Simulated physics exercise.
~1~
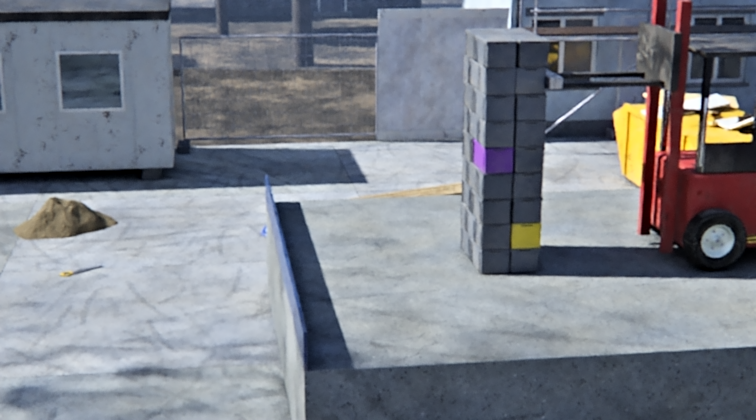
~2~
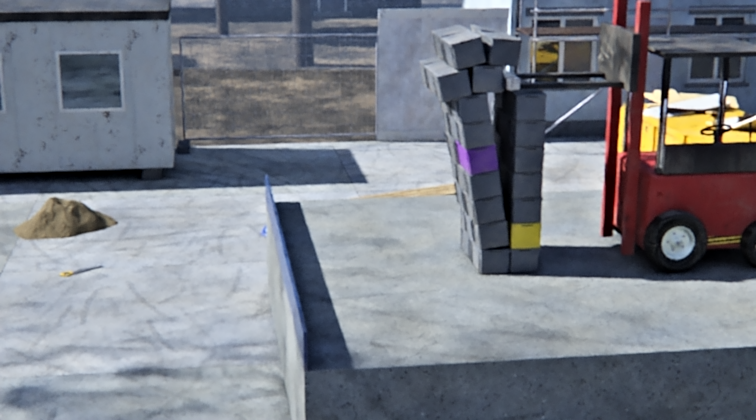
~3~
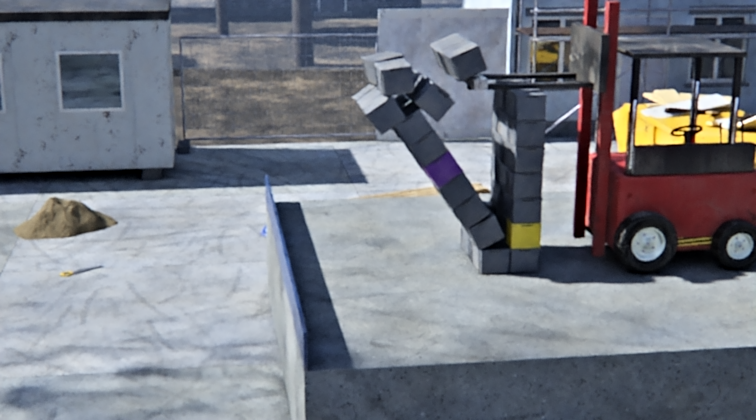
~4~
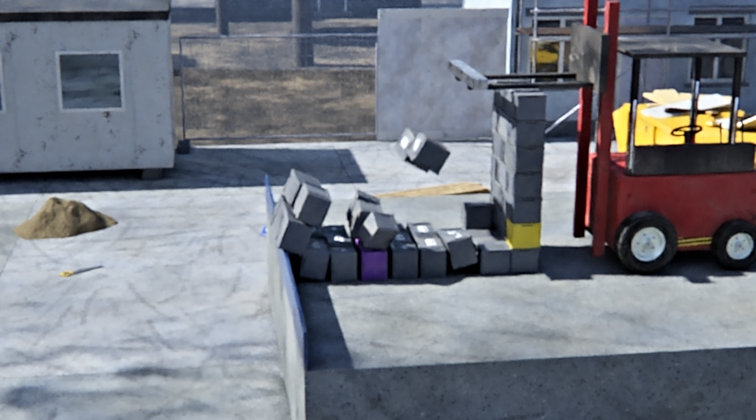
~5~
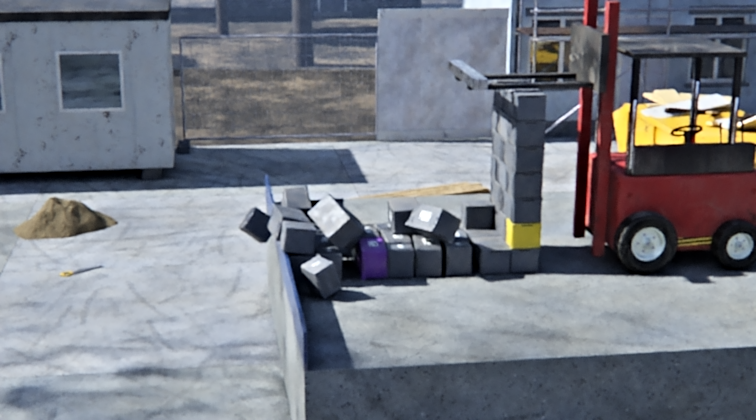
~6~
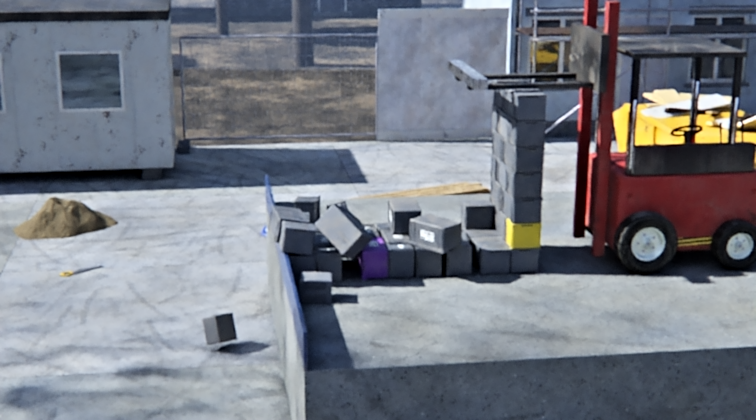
On a concrete dock, a forklift's beam topples stacked grey blocks leftward, and one falls over the edge.
